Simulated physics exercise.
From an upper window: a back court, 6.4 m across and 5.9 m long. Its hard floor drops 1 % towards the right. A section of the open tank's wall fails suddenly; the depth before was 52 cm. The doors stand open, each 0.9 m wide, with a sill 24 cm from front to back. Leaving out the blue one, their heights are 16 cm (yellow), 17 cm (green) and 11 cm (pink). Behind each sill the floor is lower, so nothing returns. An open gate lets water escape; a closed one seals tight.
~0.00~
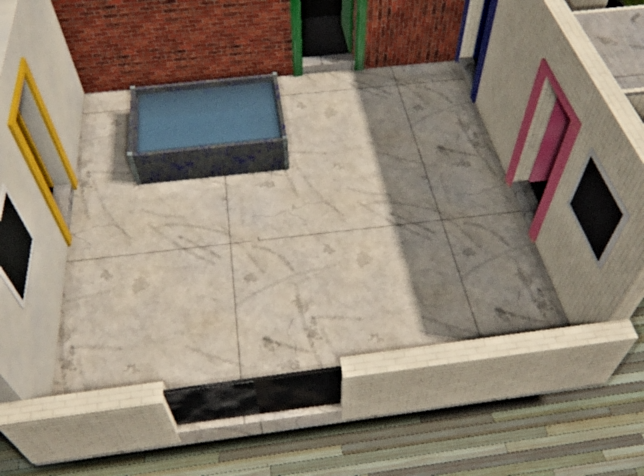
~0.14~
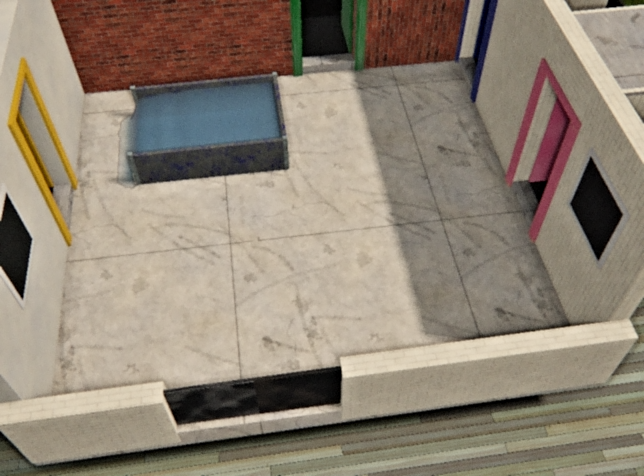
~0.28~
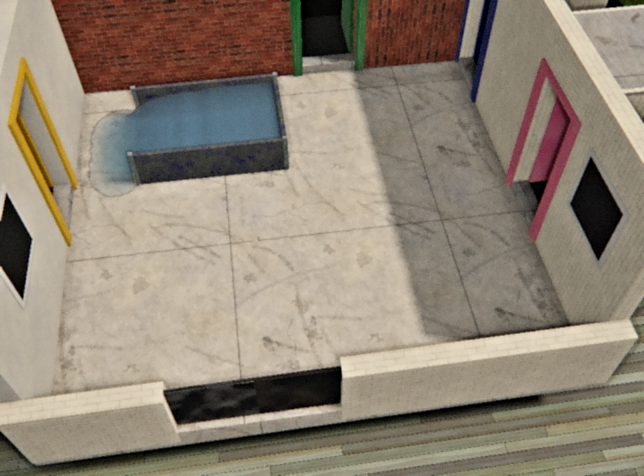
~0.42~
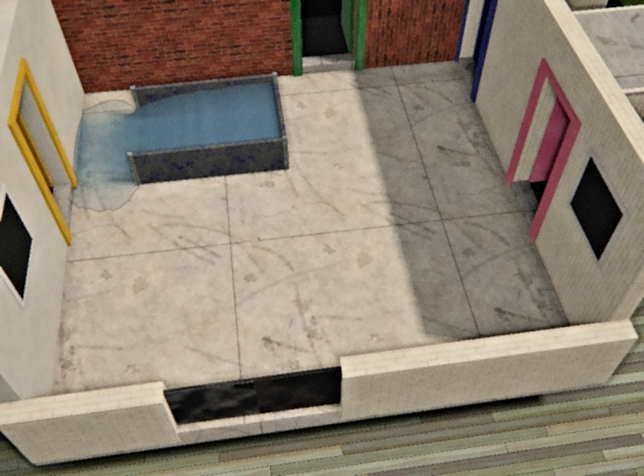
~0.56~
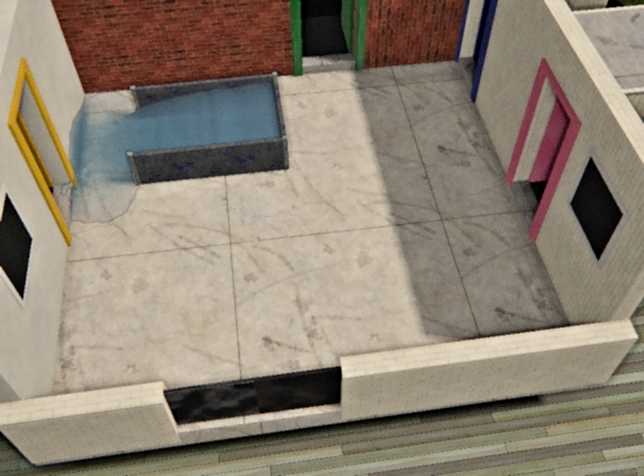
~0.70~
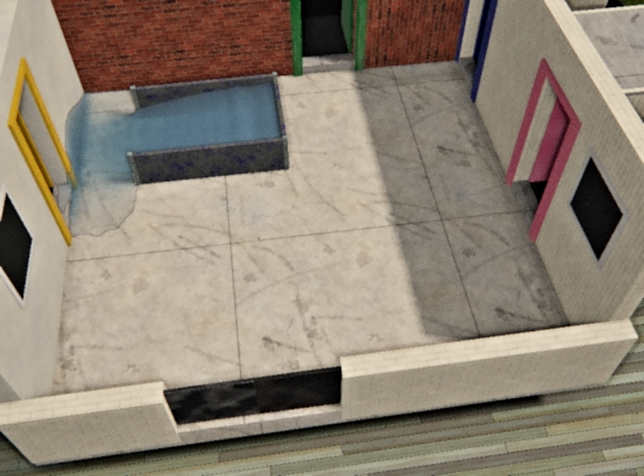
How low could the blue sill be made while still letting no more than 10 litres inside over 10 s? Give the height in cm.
Some 17 cm above the ground.
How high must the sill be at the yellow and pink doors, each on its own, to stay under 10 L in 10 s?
Roughly 18 cm at yellow and 6.0 cm at pink.
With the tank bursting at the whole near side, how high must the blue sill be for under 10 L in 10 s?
Some 9.0 cm.
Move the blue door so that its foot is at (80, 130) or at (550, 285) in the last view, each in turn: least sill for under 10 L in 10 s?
Roughly 31 and 8.5 cm.
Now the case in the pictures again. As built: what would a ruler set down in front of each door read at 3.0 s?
In cm: Yellow 14, green 7, pink 0, blue 0.
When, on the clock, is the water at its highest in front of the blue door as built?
At about 4.0 s.
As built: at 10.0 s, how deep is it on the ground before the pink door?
Some 9.0 cm.
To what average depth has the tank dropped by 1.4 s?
About 31 cm.
After 1.4 s water covers 10 % of the floor, deepest (42 cm) near (85, 99); it has not reached the blue door.
After 3.0 s water covers 35 % of the floor, deepest (25 cm) near (85, 99); it has not reached the blue door.
After 10.0 s water covers 85 % of the floor, deepest (10 cm) near (564, 361); 6 cm at the blue door, 40 litres in over its 12 cm sill.
At the blue door as built, the water arrived by 3.7 s and peaked near 21 cm at 4.2 s.
With a sill of 15 cm, 18 litres would have come in within the 10 s; with 20.5 cm, 2 litres. So under 10 litres takes about 17 cm.
